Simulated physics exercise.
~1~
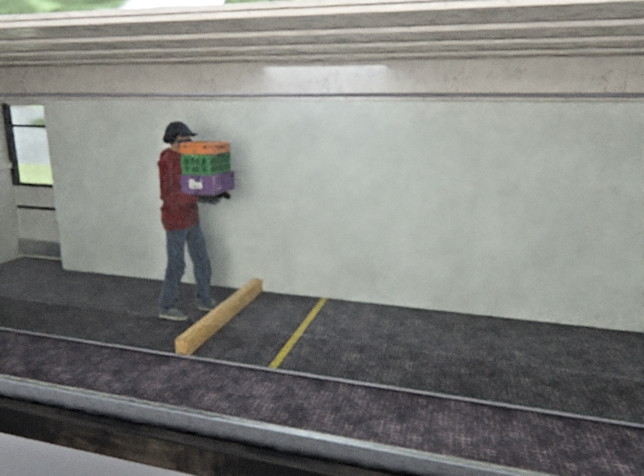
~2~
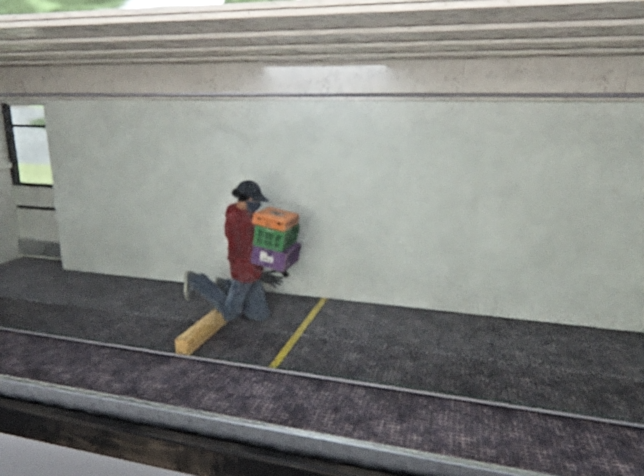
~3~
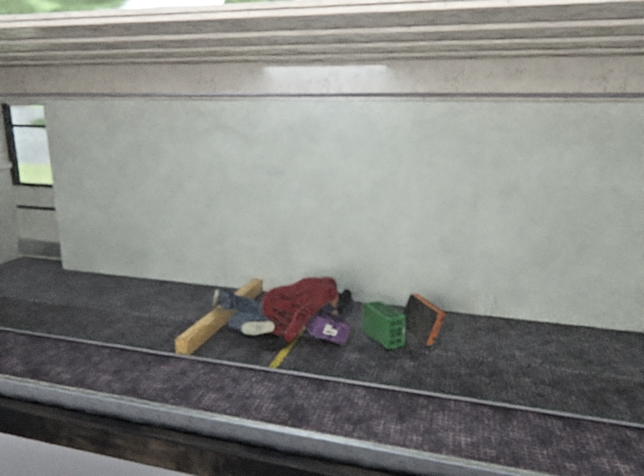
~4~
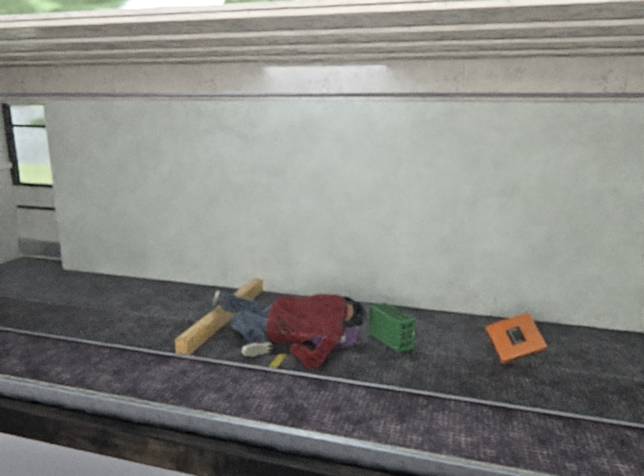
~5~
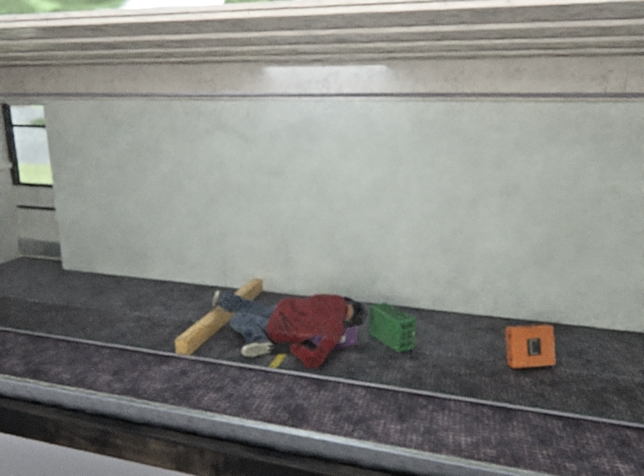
Inside a pale-walled vehicle interior with a dark patterned floor, a person in a cap, red top and jeans stands on the left, hugging a stack of an orange toolbox, a green crate and a purple parcel. The person pitches to the right over a wooden beam on the floor, knees dropping while the stack tips forward. They fall flat across the yellow line as the load spills ahead of them. The orange toolbox tumbles farthest right, turning as it goes. At the end, the person lies still, head beyond the line near the parcel and crate.
